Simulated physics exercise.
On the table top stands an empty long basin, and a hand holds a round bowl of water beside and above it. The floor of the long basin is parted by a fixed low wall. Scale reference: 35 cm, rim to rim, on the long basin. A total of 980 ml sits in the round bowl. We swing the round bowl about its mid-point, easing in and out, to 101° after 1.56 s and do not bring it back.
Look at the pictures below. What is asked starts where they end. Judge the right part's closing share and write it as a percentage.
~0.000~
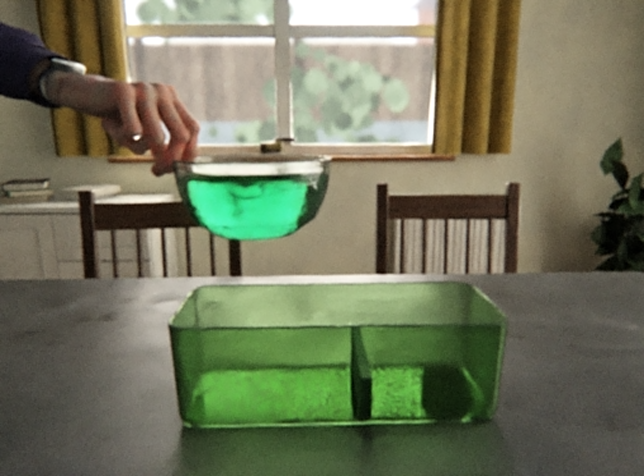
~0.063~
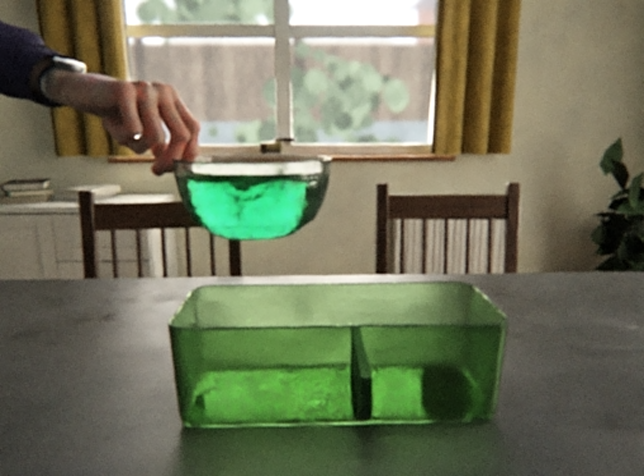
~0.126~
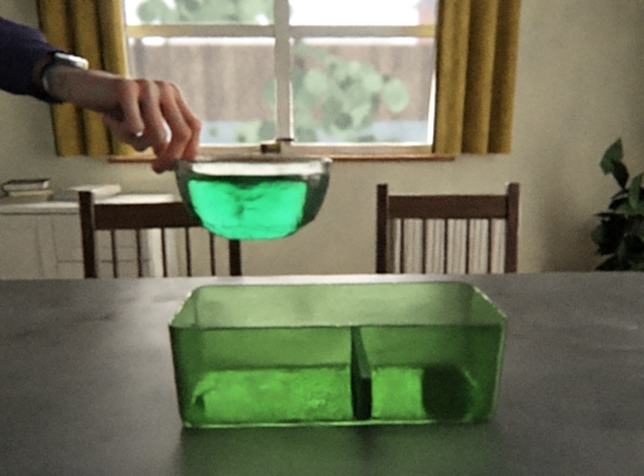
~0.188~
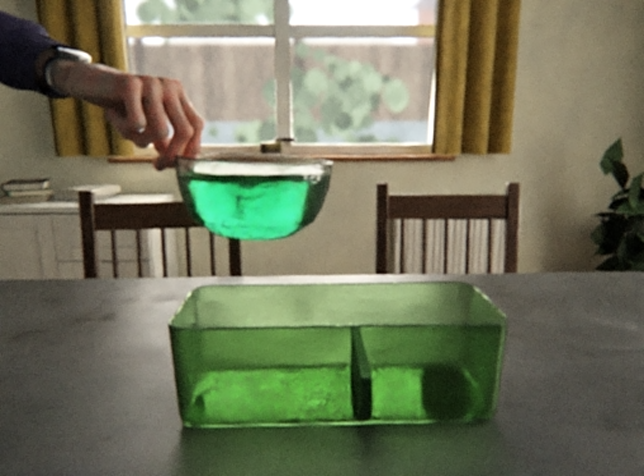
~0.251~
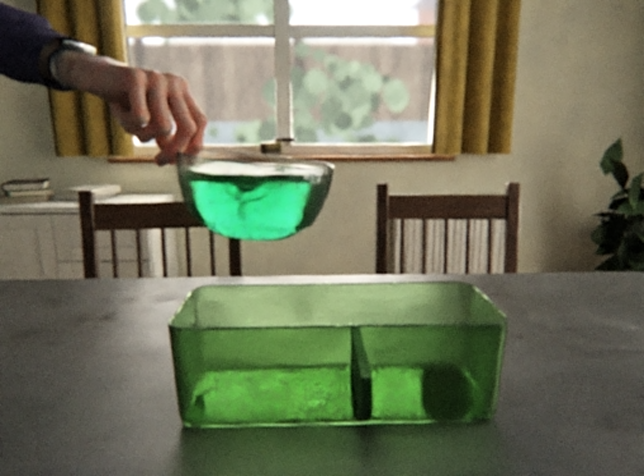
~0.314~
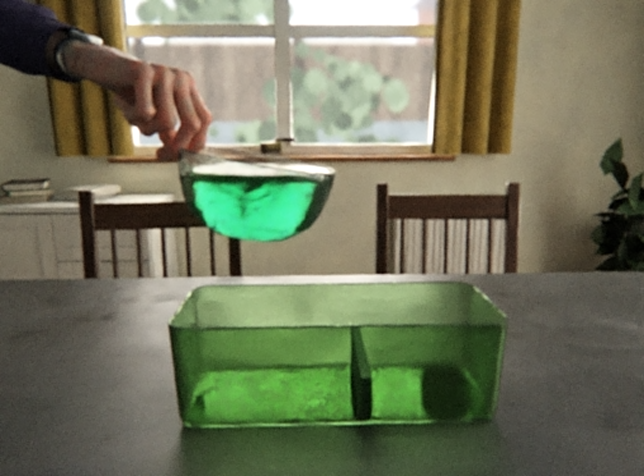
I would judge it at 73 per cent.
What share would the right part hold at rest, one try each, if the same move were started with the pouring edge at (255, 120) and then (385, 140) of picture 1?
First 10, then 85 per cent.
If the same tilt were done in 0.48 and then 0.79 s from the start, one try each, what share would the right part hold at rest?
In order, 45 and 60 per cent.
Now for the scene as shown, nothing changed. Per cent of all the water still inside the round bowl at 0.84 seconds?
About 52 per cent.
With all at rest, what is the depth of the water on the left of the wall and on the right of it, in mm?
On the left it stands about 10 mm, on the right about 42 mm.
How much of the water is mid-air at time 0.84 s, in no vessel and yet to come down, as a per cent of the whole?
Estimate: Some 28 % of the total.
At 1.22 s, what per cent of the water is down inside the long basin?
Some 86 per cent.
By 0.84 s the tilt is 56° and 51 per cent is still to pour, 2 is left of the wall and 20 right of it.
By 1.22 s the tilt is 90° and 7 per cent is still to pour, 12 is left of the wall and 75 right of it.
By 1.62 s the tilt is 101° and 0 per cent is still to pour, 25 is left of the wall and 74 right of it.
By 2.06 s the tilt is 101° and 0 per cent is still to pour, 26 is left of the wall and 73 right of it.
At rest 26 per cent lies left of the wall, 73 right of it and 1 outside.
